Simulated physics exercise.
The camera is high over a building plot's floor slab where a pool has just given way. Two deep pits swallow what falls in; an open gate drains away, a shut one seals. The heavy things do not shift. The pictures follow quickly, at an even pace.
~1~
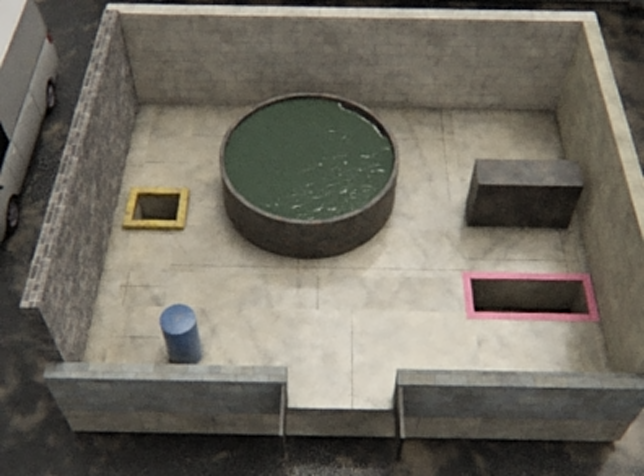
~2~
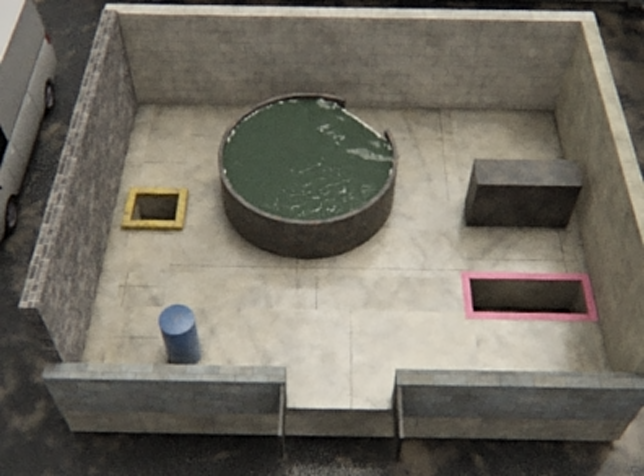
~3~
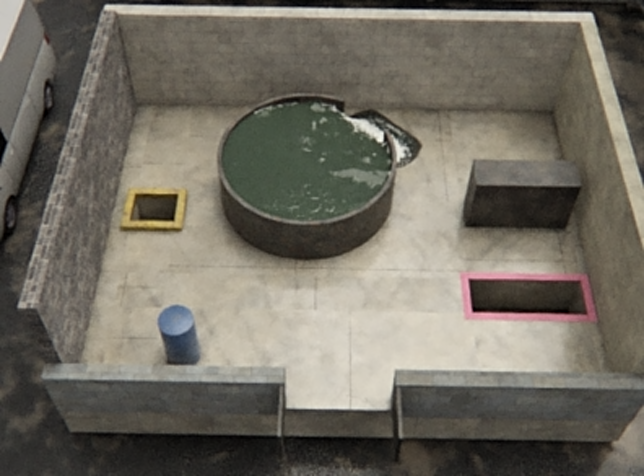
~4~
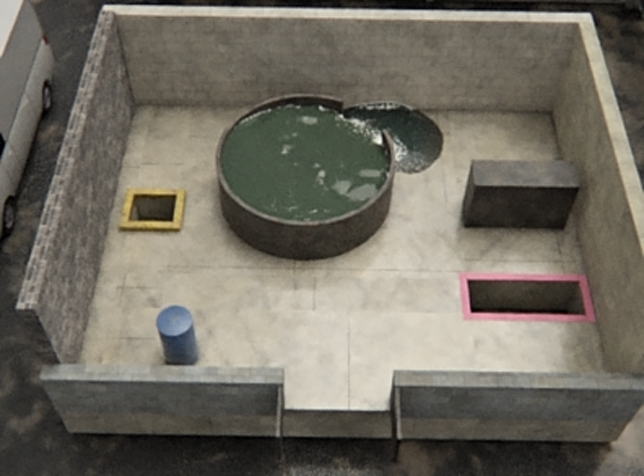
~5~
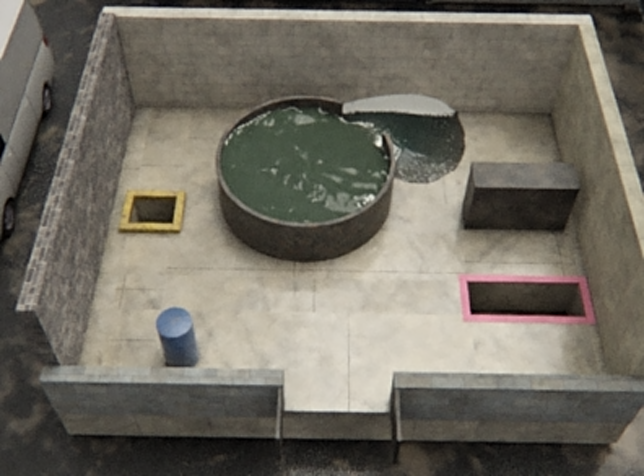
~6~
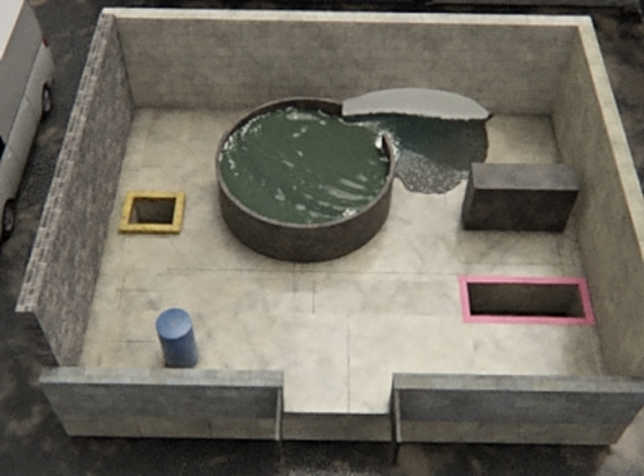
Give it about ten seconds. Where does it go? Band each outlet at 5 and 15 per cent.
The gate takes under 5 %; the yellow pit takes under 5 %; the pink pit takes between 5 and 15 %.
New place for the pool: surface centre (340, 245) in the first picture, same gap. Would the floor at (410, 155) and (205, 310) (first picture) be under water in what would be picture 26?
In that order: Covered, free of water.
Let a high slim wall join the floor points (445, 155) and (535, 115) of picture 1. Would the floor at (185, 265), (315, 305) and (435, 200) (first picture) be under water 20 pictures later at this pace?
In turn: Dry, dry, awash.
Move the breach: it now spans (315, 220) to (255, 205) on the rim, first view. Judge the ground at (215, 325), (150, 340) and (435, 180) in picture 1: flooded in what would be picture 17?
As listed: Awash, awash, not flooded.
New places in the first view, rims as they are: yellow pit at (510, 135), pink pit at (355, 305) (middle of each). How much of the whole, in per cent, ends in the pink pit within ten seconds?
In per cent: Pink 4.
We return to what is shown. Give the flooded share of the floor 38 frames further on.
About 65 per cent.
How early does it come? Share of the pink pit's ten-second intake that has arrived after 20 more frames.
Some 20 per cent.
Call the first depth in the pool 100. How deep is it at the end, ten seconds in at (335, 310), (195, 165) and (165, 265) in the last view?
Roughly 2, 6 and 2 per cent, in turn.
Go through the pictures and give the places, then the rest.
The first picture shows still water in the round tank at (309, 157).
In the second picture, the front is at a hidden place, out from the gap on the round tank's far side.
In the third picture, water pours out on the round tank's far side and has run to (416, 145).
In the fourth picture, the front is at (415, 111), out from the gap on the round tank's far side.
In the fifth picture, the front is at (453, 113), out from the gap on the round tank's far side.
In the sixth picture, water pours out on the round tank's far side and has run to (488, 115).
A moment on, water covers 20 % of the floor; the gate 0 %, the yellow pit 0 %, the pink pit 0 %.
Next, water covers 25 % of the floor; the gate 0 %, the yellow pit 0 %, the pink pit 0 %.
Then, water covers 40 % of the floor; the gate 0 %, the yellow pit 0 %, the pink pit 3 %.
Later, water covers 65 % of the floor; the gate 0 %, the yellow pit 0 %, the pink pit 8 %.
In the end, water covers 90 % of the floor; the gate 3 %, the yellow pit 1 %, the pink pit 13 %.
